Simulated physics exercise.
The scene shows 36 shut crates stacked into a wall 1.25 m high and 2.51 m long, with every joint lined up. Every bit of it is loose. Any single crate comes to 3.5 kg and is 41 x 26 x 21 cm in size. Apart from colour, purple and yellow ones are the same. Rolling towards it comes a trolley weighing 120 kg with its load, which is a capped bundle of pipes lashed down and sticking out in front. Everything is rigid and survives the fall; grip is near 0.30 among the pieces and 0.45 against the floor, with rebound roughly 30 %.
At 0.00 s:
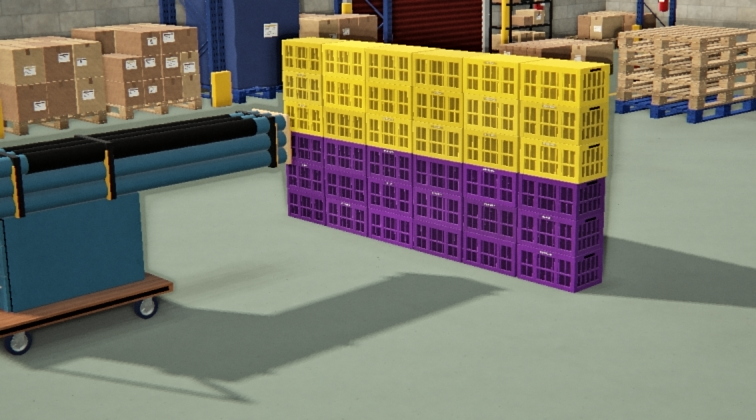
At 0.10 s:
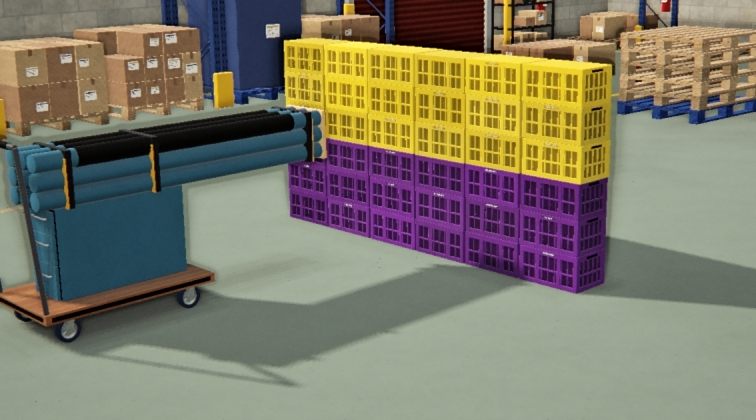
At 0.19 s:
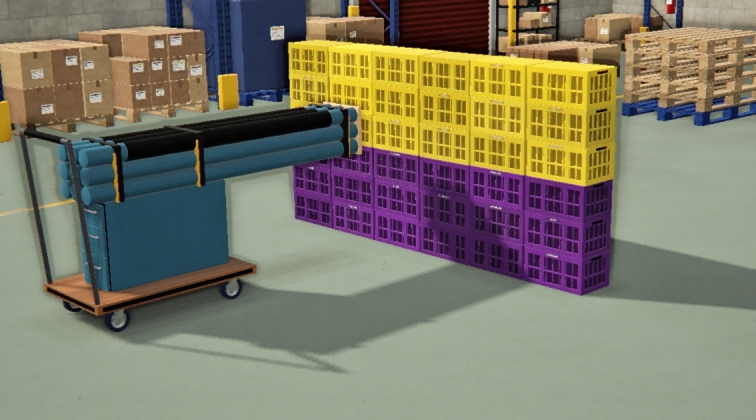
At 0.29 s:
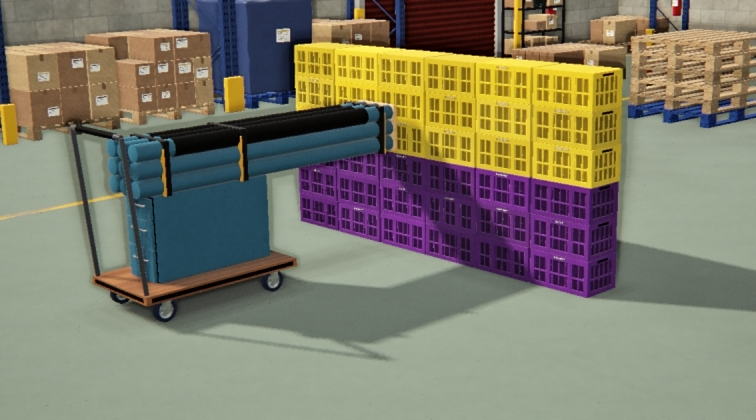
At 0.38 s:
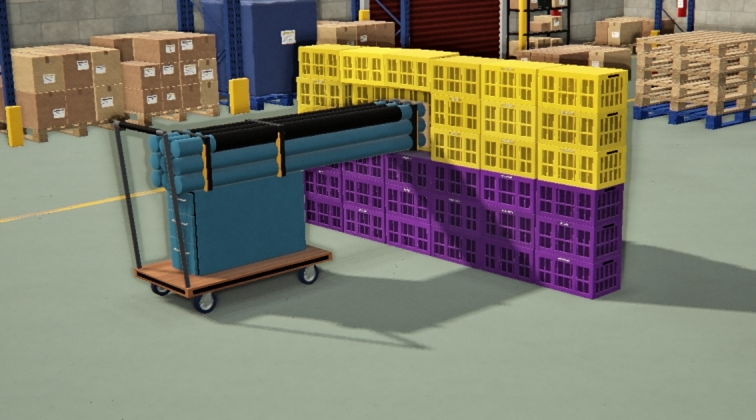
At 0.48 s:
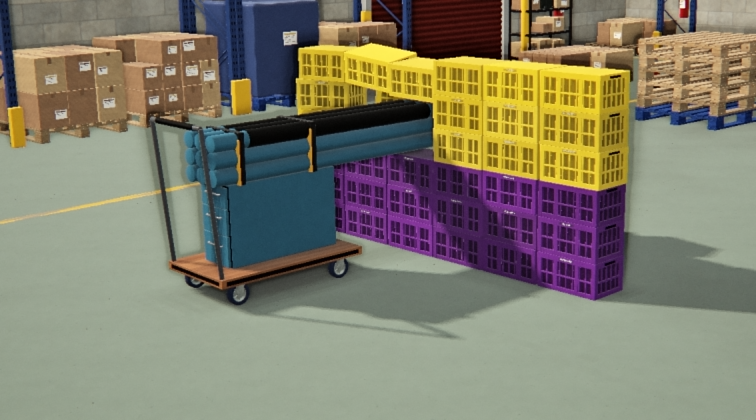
A flat cart carrying a long bundle of blue and black pipes rolled in from the left toward a yellow and purple crate wall, and the pipes pushed into it, shoving some yellow crates out of line.
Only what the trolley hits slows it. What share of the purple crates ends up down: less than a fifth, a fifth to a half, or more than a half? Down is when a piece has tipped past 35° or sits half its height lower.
Less than a fifth.
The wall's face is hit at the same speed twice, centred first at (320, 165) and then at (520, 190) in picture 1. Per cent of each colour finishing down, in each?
Down by colour - purple: 20%, then 20%; yellow: 30%, then 30%.
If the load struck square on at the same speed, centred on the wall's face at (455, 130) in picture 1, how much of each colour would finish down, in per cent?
The purple ones would be 10 per cent down and the yellow ones 30 per cent.
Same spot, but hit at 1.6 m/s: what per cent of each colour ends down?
Result - purple: 0%; yellow: 30%.
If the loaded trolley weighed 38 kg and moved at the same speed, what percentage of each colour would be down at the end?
Purple 0, yellow 30 %.
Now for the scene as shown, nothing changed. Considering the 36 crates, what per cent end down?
About 15 per cent.
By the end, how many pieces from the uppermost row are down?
1.
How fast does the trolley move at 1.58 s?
The trolley is doing roughly 1.1 m/s at that moment.
After 0.88 s, load 1.18 m past the wall's line, still rolling; none of the 18 purple crates down (5 of 36 in all colours); top purple crate shifted 13 cm.
After 1.58 s, load 2.13 m past the wall's line, still rolling; none of the 18 purple crates down (5 of 36 in all colours); top purple crate shifted 45 cm.
At rest (3.7 s), load 3.10 m past the wall's line, stopped; none of the 18 purple crates down (5 of 36 in all colours); top purple crate shifted 45 cm; top yellow crate unmoved. That is 0 per cent. As the last picture would show them, middles, top purple crate near (421, 151), top yellow crate near (584, 89).
